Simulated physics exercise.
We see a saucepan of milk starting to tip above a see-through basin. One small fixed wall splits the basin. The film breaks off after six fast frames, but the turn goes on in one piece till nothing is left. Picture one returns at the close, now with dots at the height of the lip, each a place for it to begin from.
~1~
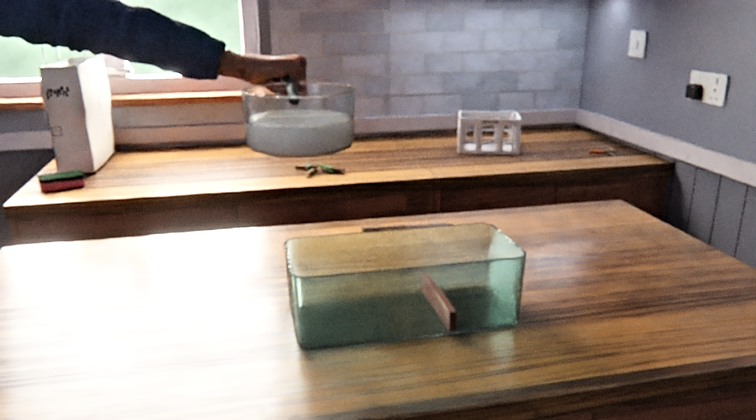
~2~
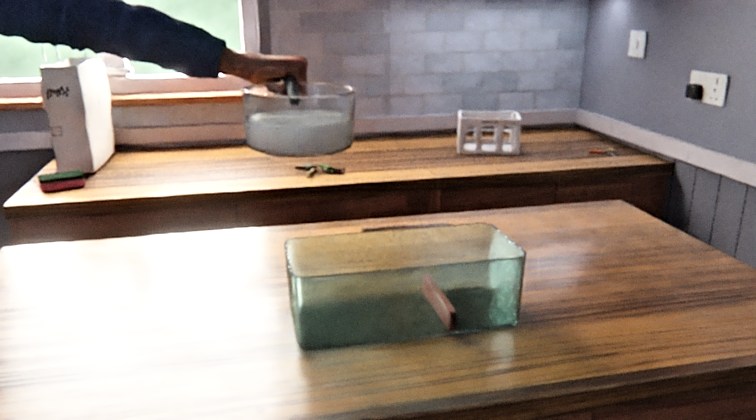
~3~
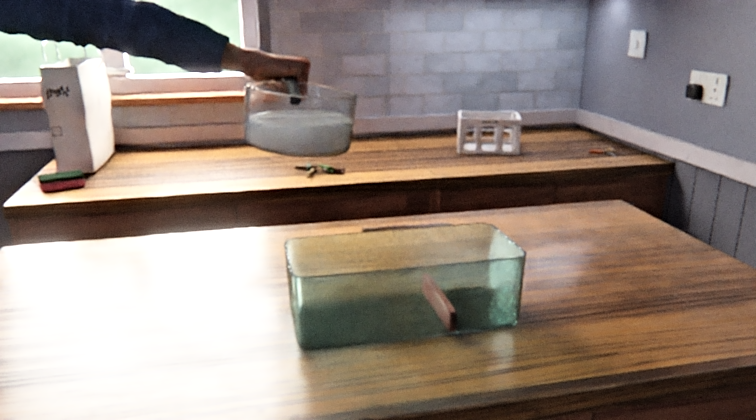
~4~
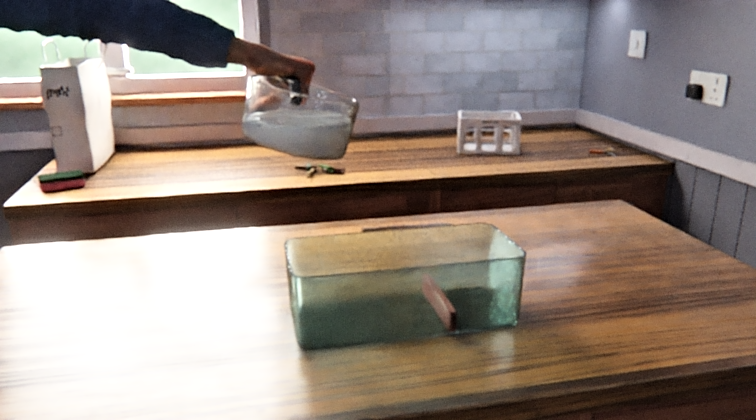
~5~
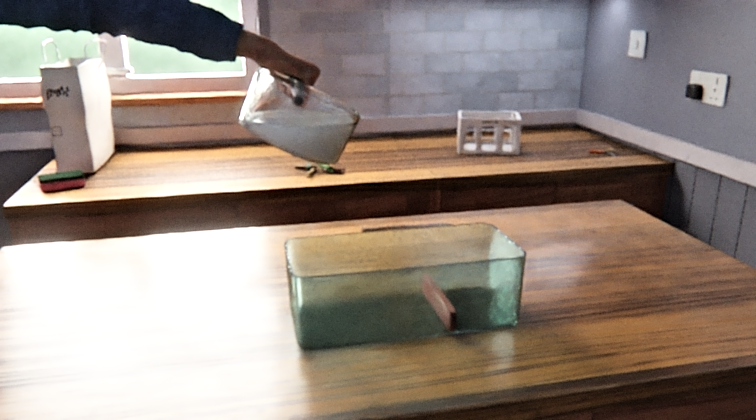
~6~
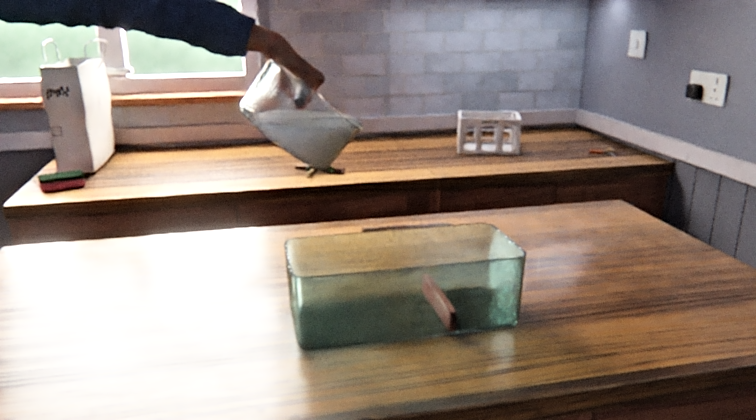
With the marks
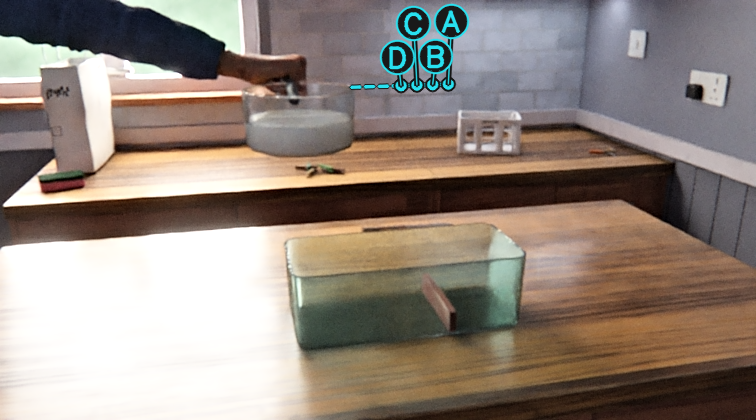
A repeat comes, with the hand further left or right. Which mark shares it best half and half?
Take D.
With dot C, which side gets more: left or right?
The right one.
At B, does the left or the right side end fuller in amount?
The right side.
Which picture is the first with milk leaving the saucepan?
In picture 6.
On the marked copy, A at (448, 84); B at (432, 84); C at (416, 85); D at (401, 85).
With A, about 25 % ends left of the wall and 72 % right of it.
With B, about 19 % ends left of the wall and 79 % right of it.
With C, about 31 % ends left of the wall and 67 % right of it.
With D, about 47 % ends left of the wall and 51 % right of it.
